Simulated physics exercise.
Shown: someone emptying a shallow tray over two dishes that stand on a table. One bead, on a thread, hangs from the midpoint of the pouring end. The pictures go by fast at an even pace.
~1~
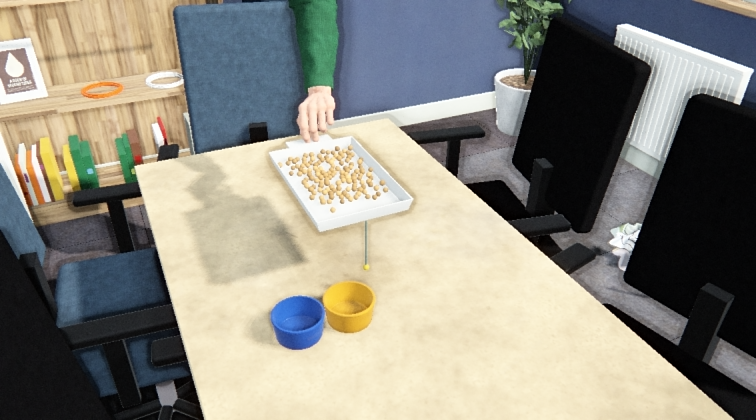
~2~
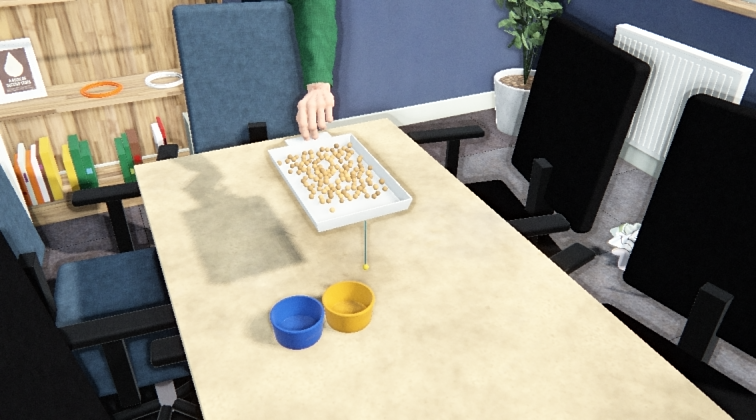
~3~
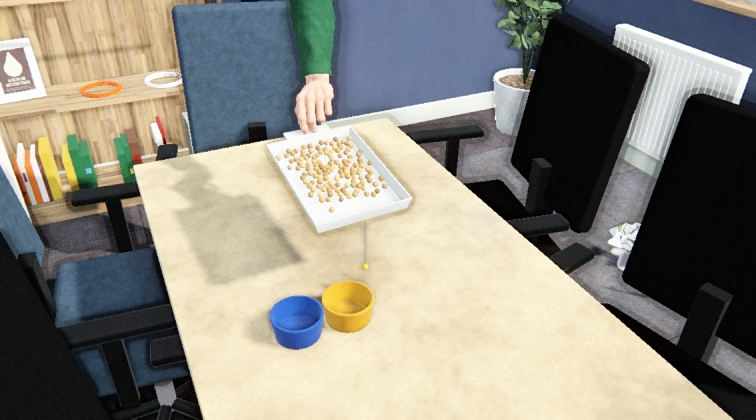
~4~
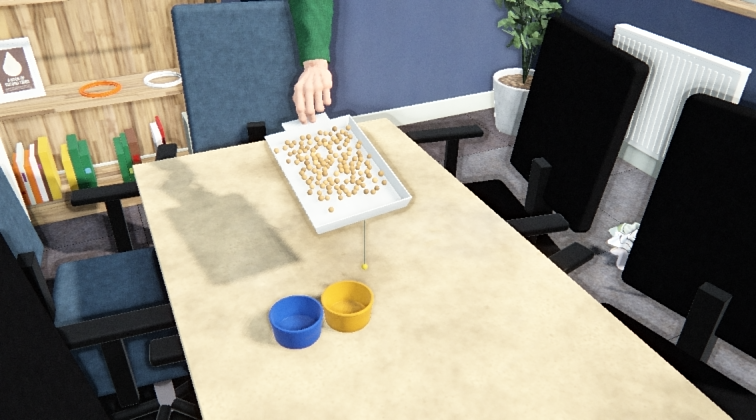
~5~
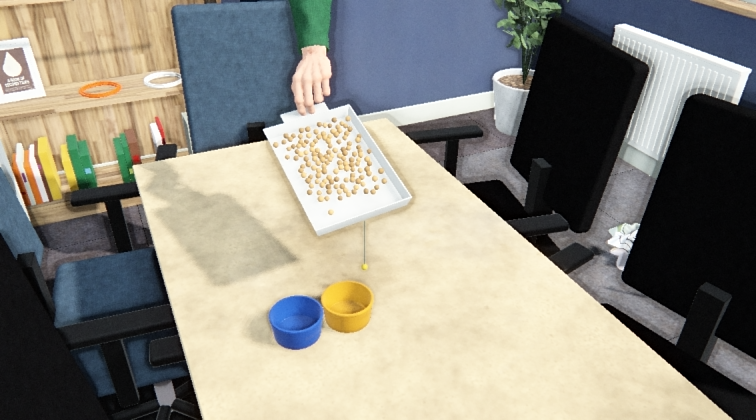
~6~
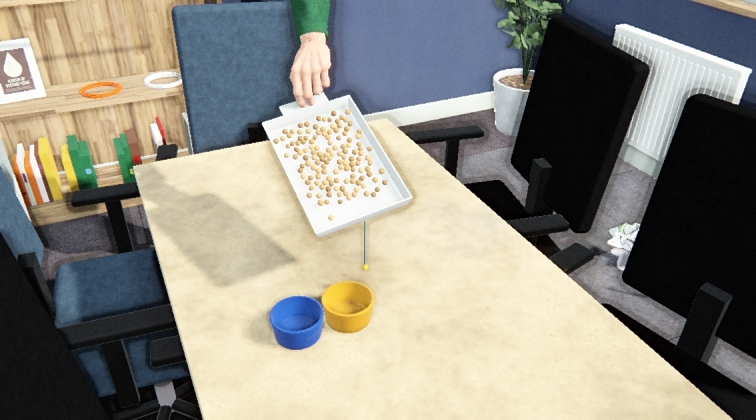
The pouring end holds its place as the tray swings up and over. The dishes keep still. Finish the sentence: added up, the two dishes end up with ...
... over half of it.
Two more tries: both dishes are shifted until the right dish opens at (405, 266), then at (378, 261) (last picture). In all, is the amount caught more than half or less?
Try 1: A lesser share; try 2: A lesser share.
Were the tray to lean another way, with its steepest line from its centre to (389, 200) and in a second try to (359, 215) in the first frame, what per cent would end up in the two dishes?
Near 0 % and, after that, 40 %.
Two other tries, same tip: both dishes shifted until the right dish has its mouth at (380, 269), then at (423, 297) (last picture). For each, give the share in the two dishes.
It comes to near 40 per cent the first time and near 0 per cent the second time.
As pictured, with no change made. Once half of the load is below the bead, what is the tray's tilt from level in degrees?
80° or so.
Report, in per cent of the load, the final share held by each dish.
Left dish: 20; right dish: 40 percent.
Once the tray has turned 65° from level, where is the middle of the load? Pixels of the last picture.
Check around (330, 237) in the last picture.
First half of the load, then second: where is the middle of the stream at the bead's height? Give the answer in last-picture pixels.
I'd say close to (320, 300) at first and close to (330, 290) later on.
Soon after the last picture, tray tipped steeply; about two thirds on the tray; a small part in the left dish; a small part in the right dish; about a quarter in the air.
A little later, tray tipped past a quarter turn; a small part on the tray; about a quarter in the left dish; about a third in the right dish; about a quarter outside both; a small part in the air.
Later still, tray tipped past a quarter turn; about a quarter in the left dish; about a third in the right dish; about a third outside both.
By the end, tray tipped past a quarter turn; about a quarter in the left dish; about a third in the right dish; about a third outside both.
